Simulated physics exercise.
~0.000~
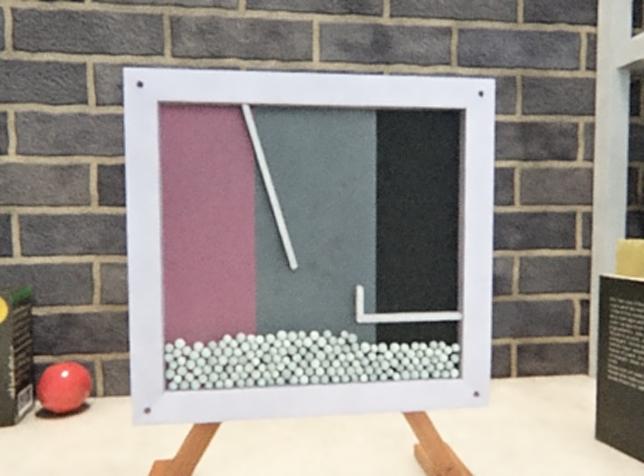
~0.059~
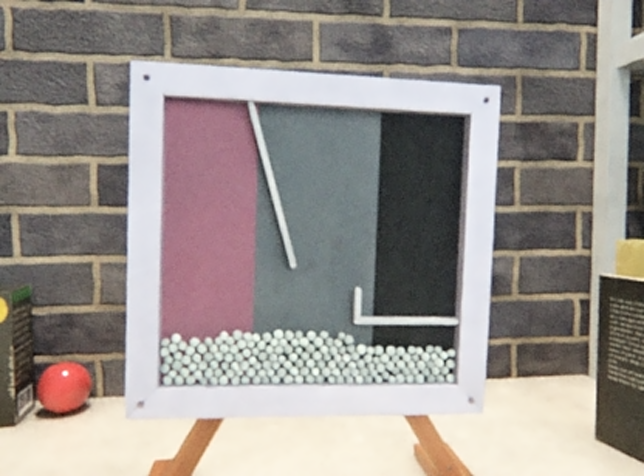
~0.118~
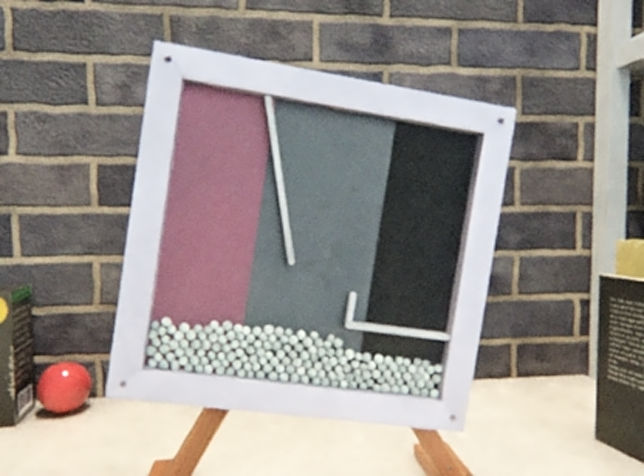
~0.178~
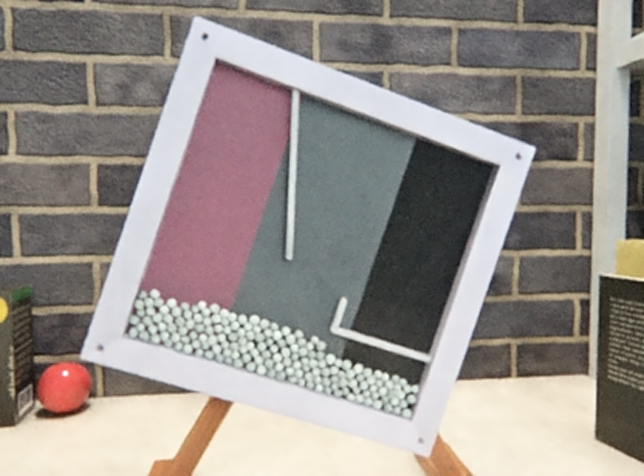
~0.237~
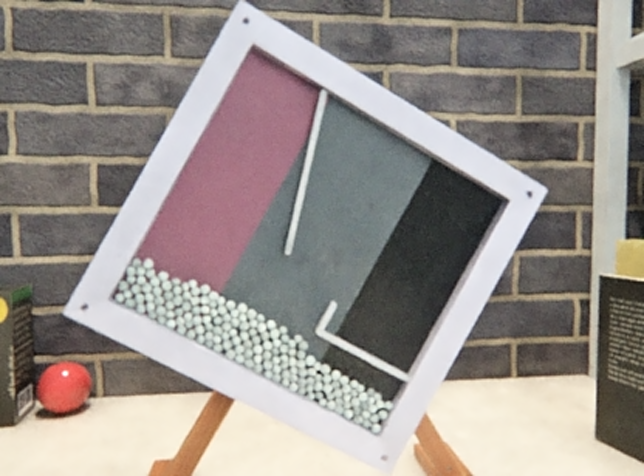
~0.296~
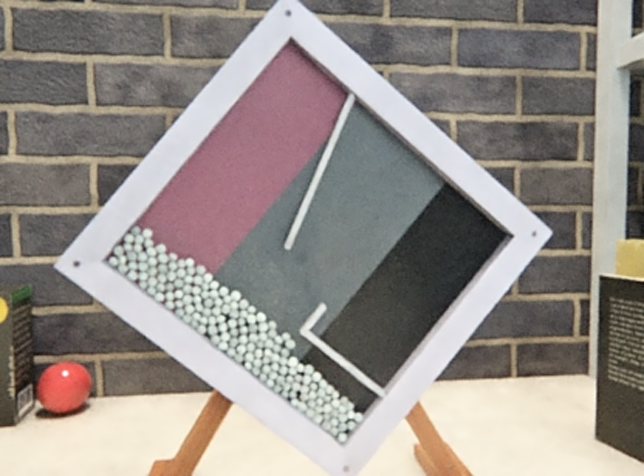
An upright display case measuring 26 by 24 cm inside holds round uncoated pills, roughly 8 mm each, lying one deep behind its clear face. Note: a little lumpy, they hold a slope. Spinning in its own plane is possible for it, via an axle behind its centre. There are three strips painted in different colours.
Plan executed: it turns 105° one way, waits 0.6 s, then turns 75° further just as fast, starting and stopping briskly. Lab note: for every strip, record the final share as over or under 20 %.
Recorded: Pink strip under, black strip over, grey strip over.
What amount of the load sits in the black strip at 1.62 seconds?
80 %.
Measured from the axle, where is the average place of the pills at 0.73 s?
Offset approx. 8 cm left, 3 cm below.
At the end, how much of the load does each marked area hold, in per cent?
In per cent: Pink strip gets 0, black strip gets 65, grey strip gets 30.
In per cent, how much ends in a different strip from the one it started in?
50 %.
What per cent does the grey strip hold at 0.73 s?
About 50 percent.
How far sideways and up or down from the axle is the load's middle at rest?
About 6 cm left and 4 cm below.
After 0.73 s, it stands 105° clockwise; the pills' middle is 8 cm left of and 3 cm below the centre; pink 5 %, black 45 %, grey 50 %.
After 1.62 s, it stands 143° clockwise; the pills' middle is 9 cm left of and 3 cm below the centre; black 80 %, grey 20 %.
After 1.90 s, it stands 180° clockwise; the pills' middle is 8 cm left of and level with the centre; black 75 %, grey 25 %.
All still by 2.8 s, it stands 180° clockwise; pink 0 %, black 65 %, grey 30 %.
